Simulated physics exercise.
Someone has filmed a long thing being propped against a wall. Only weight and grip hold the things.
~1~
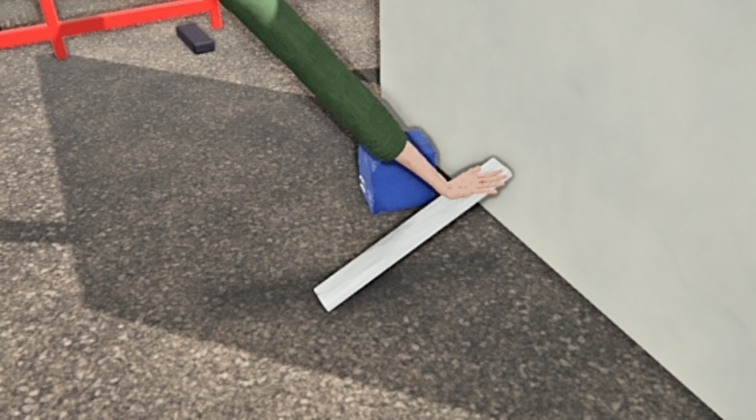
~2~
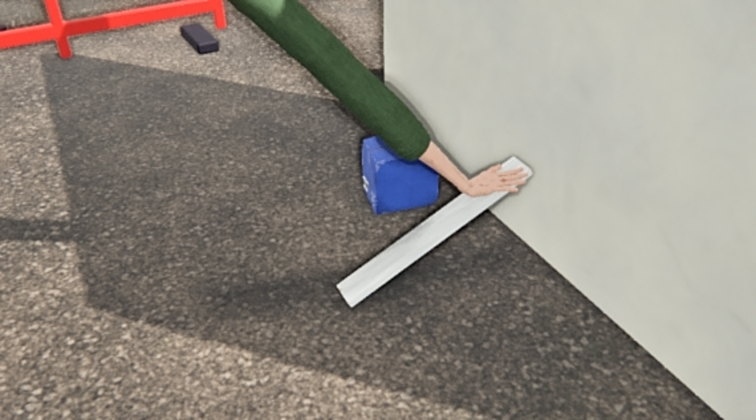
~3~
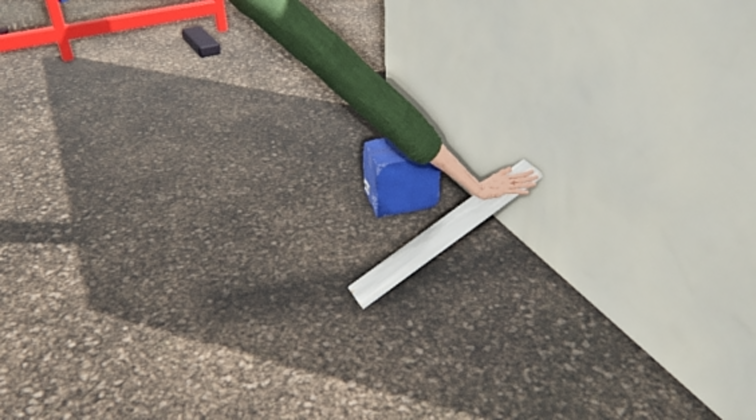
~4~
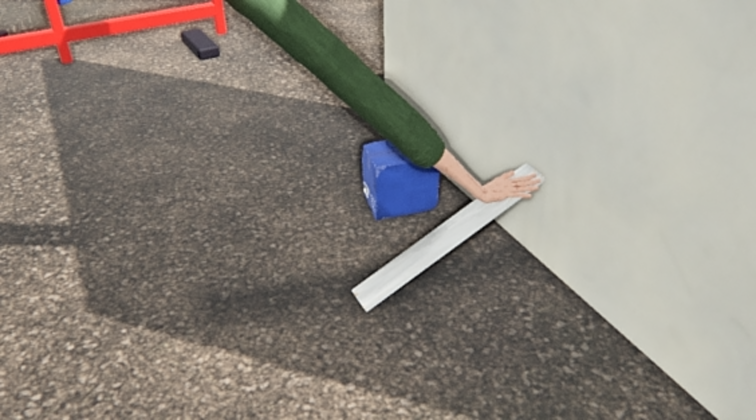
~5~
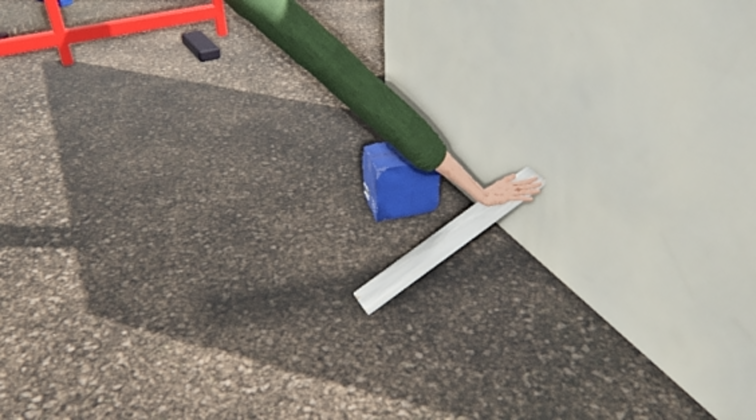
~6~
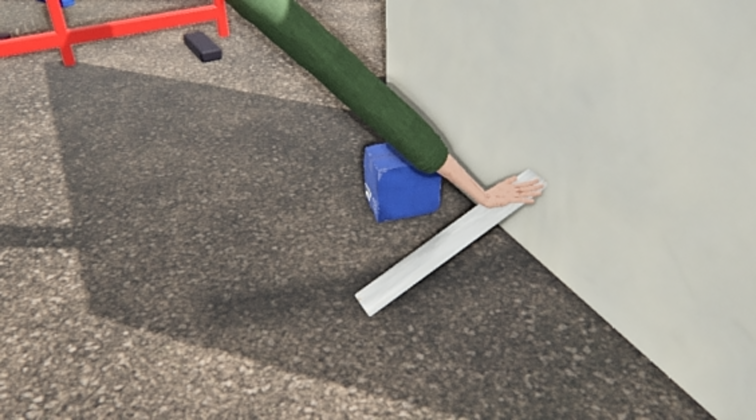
A green-sleeved arm reaches in from the top left, its bare hand on the upper end of a white plank slanting against a pale wall, seen from above on rough grey ground. A blue box sits behind the plank, with a red frame and a small dark block at the upper left. The hand shifts the plank a little to the right, then both stay nearly still, the hand still on it.
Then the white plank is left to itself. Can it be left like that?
As it turns out, it gives way.
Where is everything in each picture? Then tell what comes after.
On its way; white plank (413, 232); blue box (397, 171), in the first frame.
On its way; white plank (435, 230); blue box (400, 171), in the second frame.
On its way; white plank (446, 232); blue box (401, 174), in the third frame.
On its way; white plank (449, 235); blue box (400, 177), in the fourth frame.
Leant on the wall, still held; white plank (450, 238); blue box (401, 178), in the fifth frame.
Leant on the wall, still held; white plank (452, 240); blue box (402, 179), in the sixth frame.
Then, 0.30 s past the last view, white plank 17° lower than it was left near (443, 267).
Then, 0.40 s past the last view, white plank 25° lower than it was left near (441, 276).
Then, 0.50 s past the last view, white plank 25° lower than it was left near (440, 279).
Finally, moved from the start, white plank; blue box still in place. Final places as the last picture's camera would see them, white plank near (440, 279). The plank slides down.
